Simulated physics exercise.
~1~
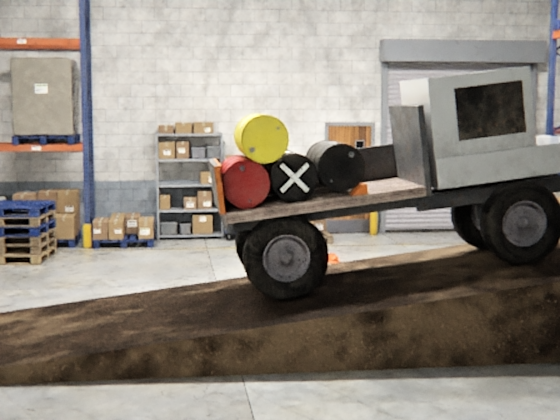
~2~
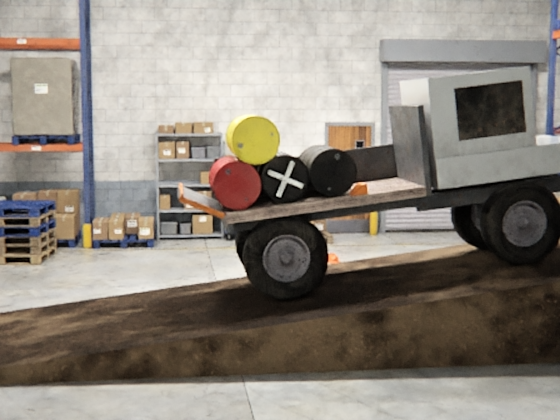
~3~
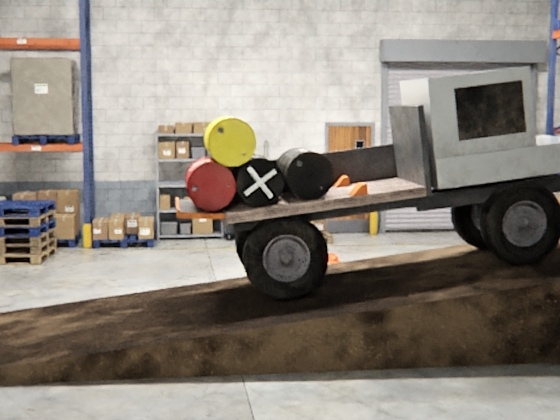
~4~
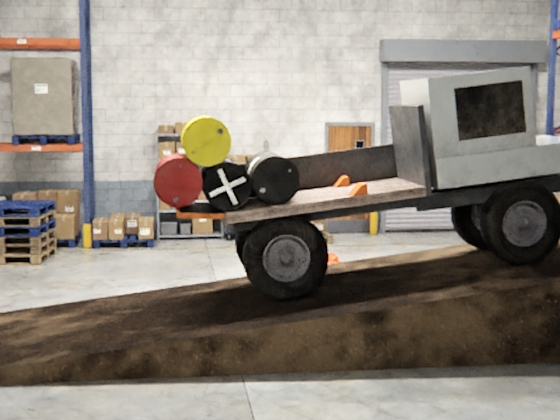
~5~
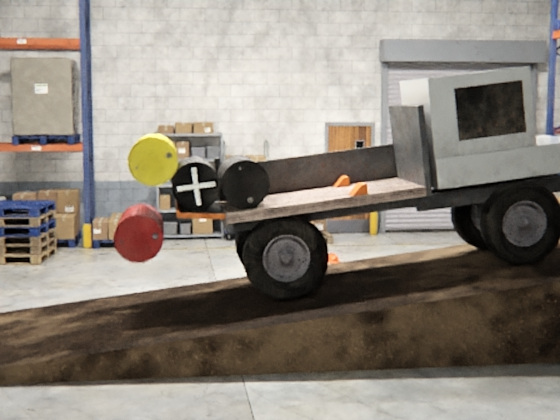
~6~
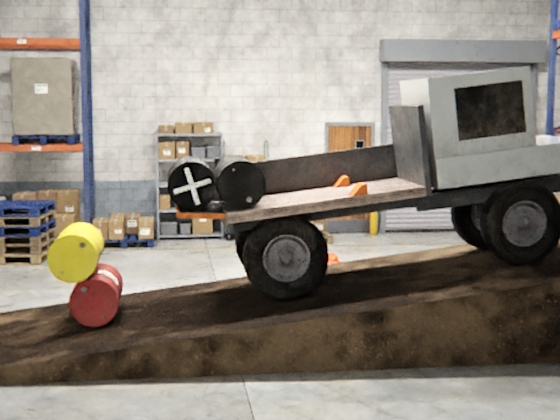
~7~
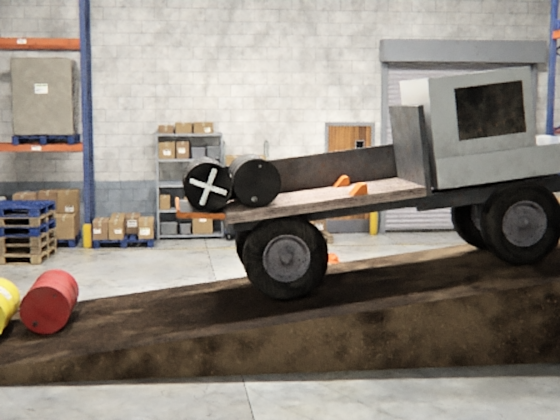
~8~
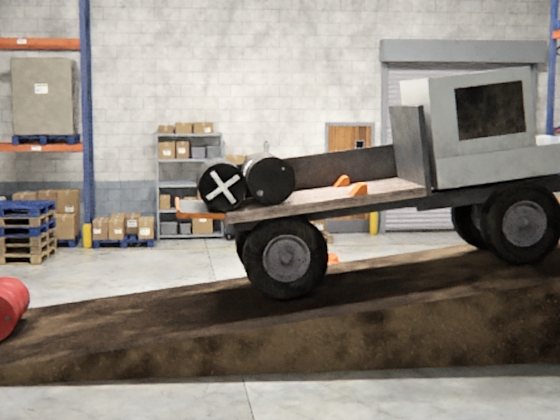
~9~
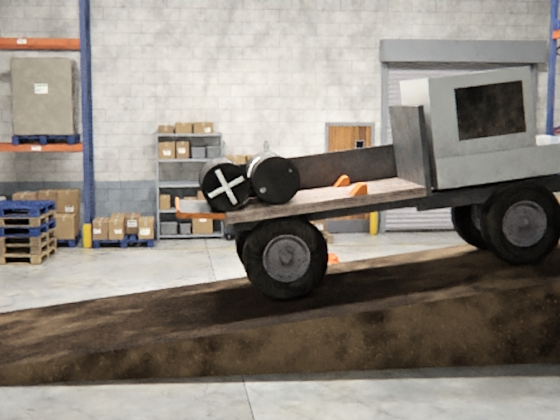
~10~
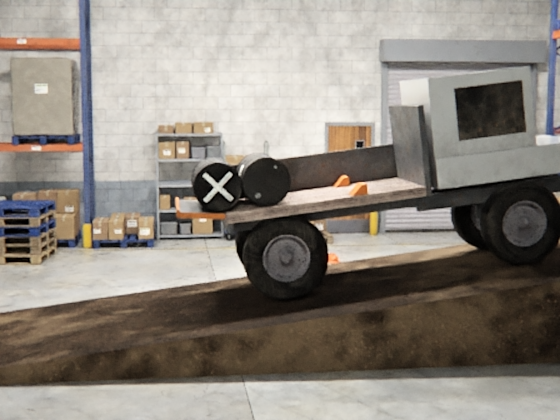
Warehouse with flatbed truck on a dirt slope, tailgate dropping, red and yellow drums rolling off left, two black drums staying aboard.
